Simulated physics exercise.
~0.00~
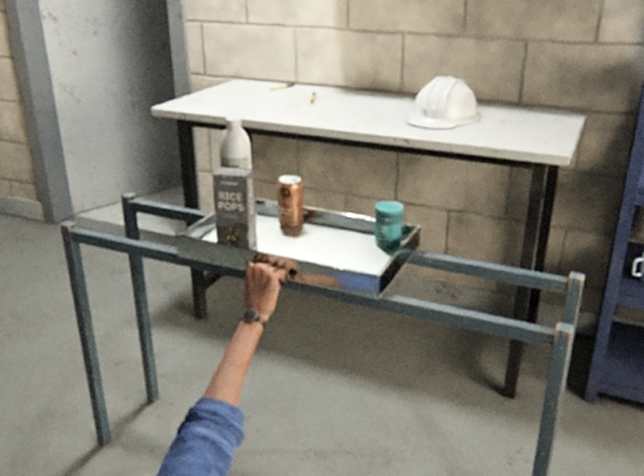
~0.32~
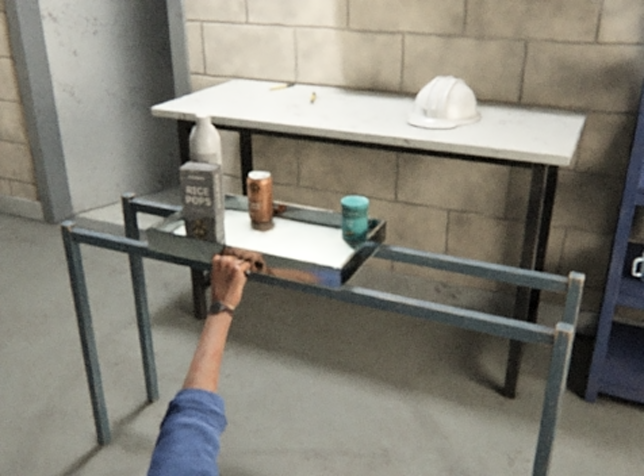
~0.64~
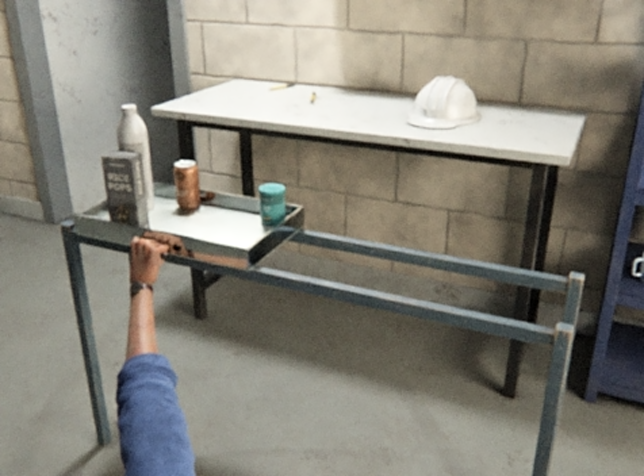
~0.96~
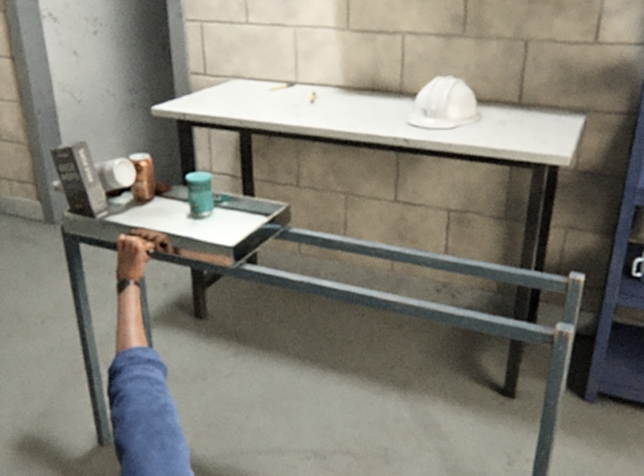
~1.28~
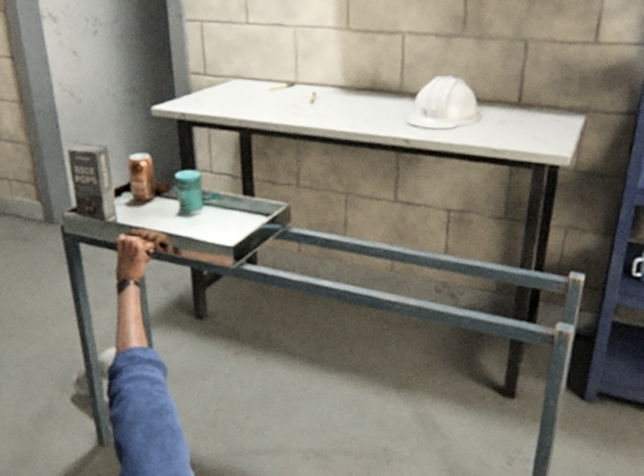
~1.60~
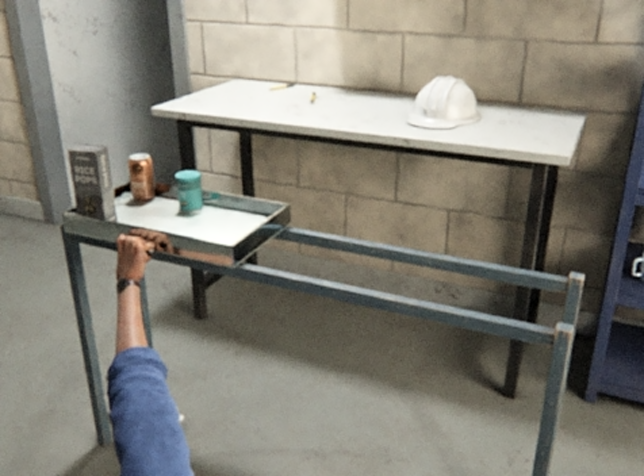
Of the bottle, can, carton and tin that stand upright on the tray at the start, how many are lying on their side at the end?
Just one of them, the white bottle, is lying on its side at the end.
A hand pushed a tray left along metal rails until it stopped at the end, where the white bottle toppled and fell to the floor, while the grey carton tipped briefly and ended upright beside the orange can and turquoise tin.
